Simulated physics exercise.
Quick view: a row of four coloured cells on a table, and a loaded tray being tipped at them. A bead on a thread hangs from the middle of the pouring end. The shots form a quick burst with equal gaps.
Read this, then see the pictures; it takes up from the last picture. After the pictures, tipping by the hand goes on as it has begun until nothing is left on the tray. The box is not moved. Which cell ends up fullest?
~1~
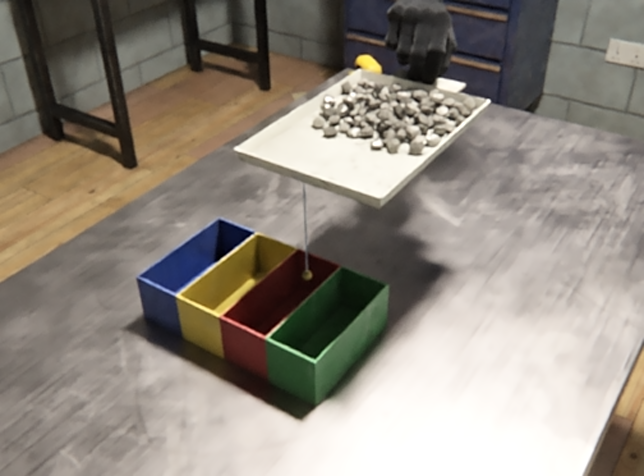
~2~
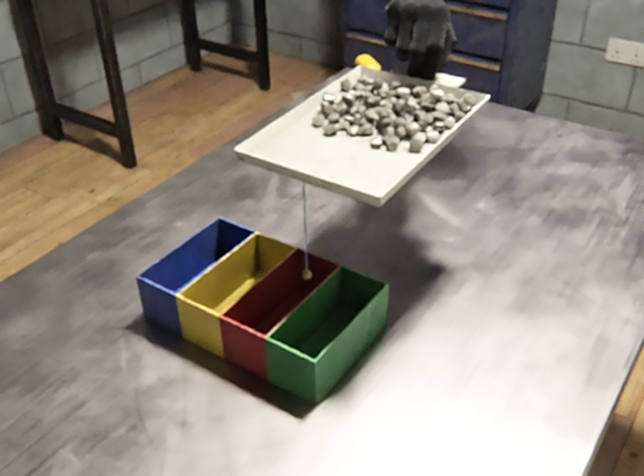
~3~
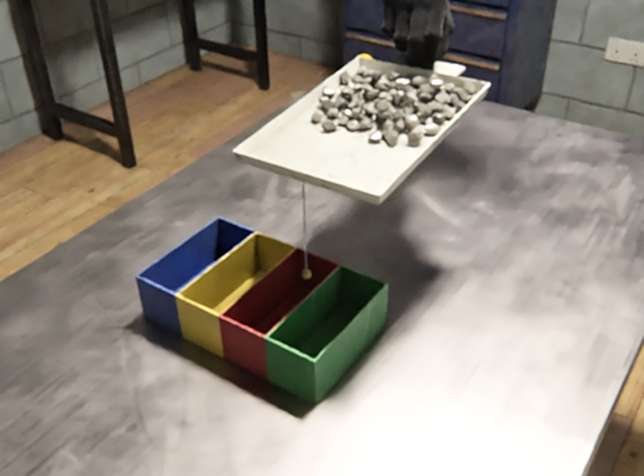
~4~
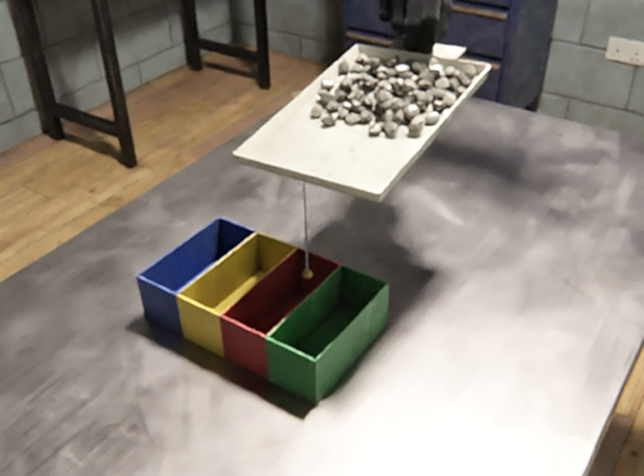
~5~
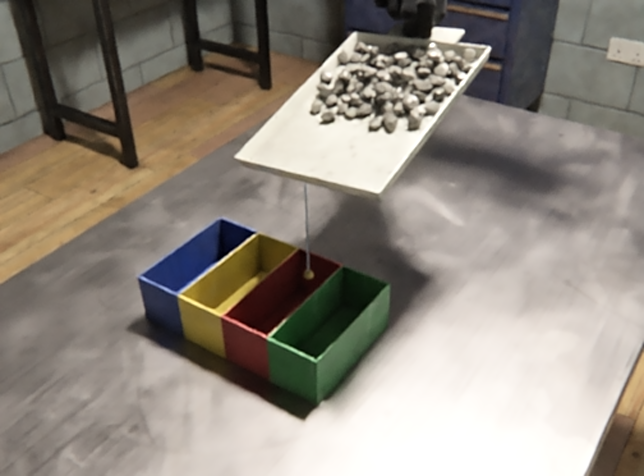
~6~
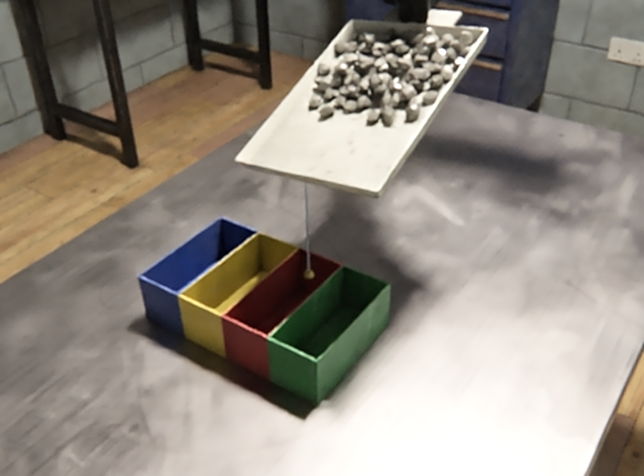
The yellow cell.
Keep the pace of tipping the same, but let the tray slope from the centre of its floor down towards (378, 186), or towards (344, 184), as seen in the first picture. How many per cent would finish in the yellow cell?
Respectively close to 0 and 0 in a hundred.
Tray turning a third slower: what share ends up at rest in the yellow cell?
It comes to 60 per cent or so.
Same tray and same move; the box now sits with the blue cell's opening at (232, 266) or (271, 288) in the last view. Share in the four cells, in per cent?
Near 90 % and 30 %.
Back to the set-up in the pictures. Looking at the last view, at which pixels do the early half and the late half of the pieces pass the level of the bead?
First close to (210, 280), next close to (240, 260).
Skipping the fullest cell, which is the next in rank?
Red.
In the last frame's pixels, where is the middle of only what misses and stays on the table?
Centre at rest: About (139, 424).
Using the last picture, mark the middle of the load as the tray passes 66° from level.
Somewhere about (258, 164).
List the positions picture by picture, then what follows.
Corners of the pouring end near (240, 148) and (380, 195), level; middle of the load near (388, 113), bits of gravel; bead on its thread near (307, 275); blue cell near (160, 303); yellow cell near (200, 323); red cell near (244, 345); green cell near (291, 368), in the first frame.
Corners of the pouring end near (239, 148) and (379, 194), level; middle of the load near (388, 110), in the second frame.
Corners of the pouring end near (238, 150) and (378, 192), tipped barely, lowest at the left corner; middle of the load near (387, 102), in the third frame.
Corners of the pouring end near (238, 152) and (377, 190), tipped a little, lowest at the left corner; middle of the load near (387, 91), in the fourth frame.
Corners of the pouring end near (239, 155) and (377, 189), tipped clearly, lowest at the left corner; middle of the load near (386, 81), in the fifth frame.
Corners of the pouring end near (240, 158) and (376, 187), tipped clearly, lowest at the left corner; middle of the load near (383, 71); blue cell near (162, 302); yellow cell near (202, 322); red cell near (246, 344); green cell near (293, 367), in the sixth frame.
Shortly afterwards, tray tipped steeply; near two thirds on the tray; only a few in the yellow cell; only a few in the red cell; near a quarter falling or outside the box.
Next, tray tipped past a quarter turn; a little on the tray; near a third in the yellow cell; a little in the red cell; a little in the blue cell; only a few in the green cell; near a quarter falling or outside the box.
Some moments later, tray tipped past a quarter turn; near half in the yellow cell; near a quarter in the red cell; a little in the blue cell; only a few in the green cell; a little falling or outside the box.
In the end, tray tipped past a quarter turn; near half in the yellow cell; near a quarter in the red cell; a little in the blue cell; only a few in the green cell; a little outside the box.
